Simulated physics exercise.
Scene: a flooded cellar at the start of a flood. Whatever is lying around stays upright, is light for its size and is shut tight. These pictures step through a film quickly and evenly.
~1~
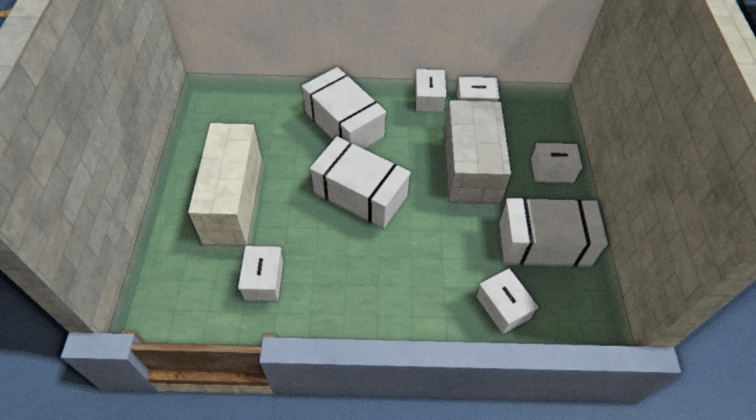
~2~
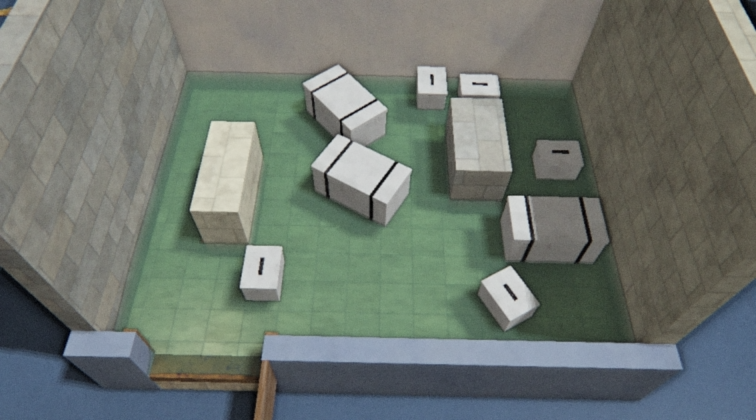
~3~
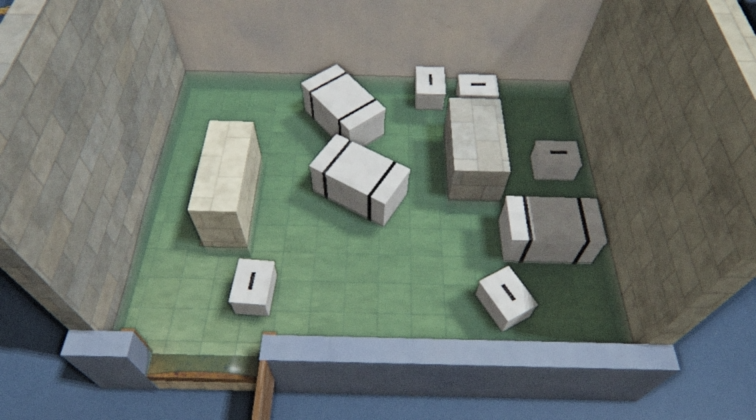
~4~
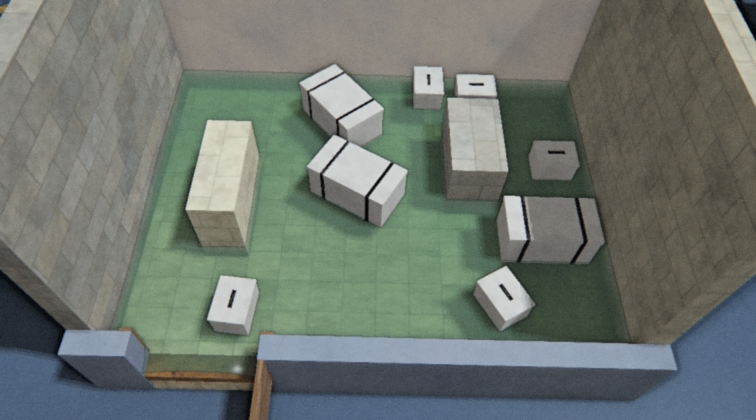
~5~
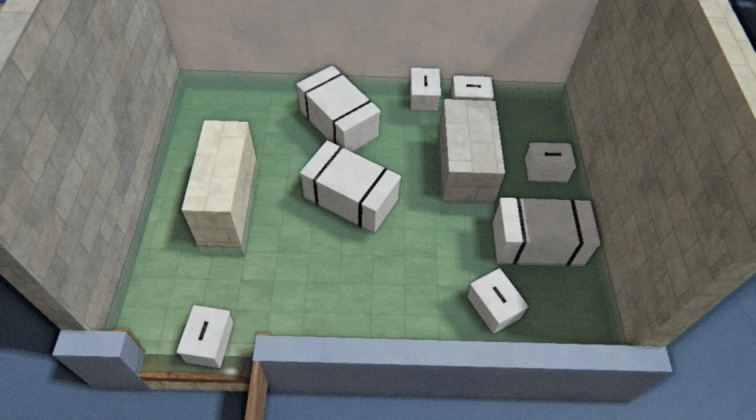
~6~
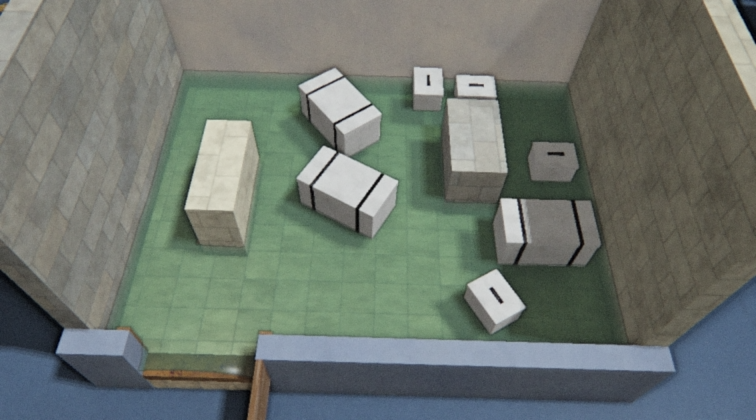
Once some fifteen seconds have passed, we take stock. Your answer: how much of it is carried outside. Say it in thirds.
Lands mid-band.
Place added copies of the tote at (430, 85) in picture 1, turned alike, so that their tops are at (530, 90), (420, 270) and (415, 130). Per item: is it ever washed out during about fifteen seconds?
In order: Never leaves, leaves the room, never leaves.
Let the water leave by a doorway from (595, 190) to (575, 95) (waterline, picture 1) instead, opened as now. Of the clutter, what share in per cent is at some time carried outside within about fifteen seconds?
Some 60 per cent of the things, roughly.
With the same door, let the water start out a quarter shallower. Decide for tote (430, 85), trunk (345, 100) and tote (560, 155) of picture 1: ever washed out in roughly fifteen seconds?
Log - object 1: Still there; object 2: Still there; object 3: Still there.
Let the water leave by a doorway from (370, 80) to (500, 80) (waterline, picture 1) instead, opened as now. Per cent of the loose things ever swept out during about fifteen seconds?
That comes to around 80 per cent.
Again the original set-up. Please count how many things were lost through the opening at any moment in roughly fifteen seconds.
That gives 3.
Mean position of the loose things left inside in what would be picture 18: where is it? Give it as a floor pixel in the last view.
Close to pixel (400, 206).
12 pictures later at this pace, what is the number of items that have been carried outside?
The count is 1.
A moment on, 1 of 8 are out; 7 afloat.
Next, 1 of 8 are out; 7 afloat.
Later, 2 of 8 are out; 6 afloat.
In the end, 3 of 8 are out; 5 afloat.
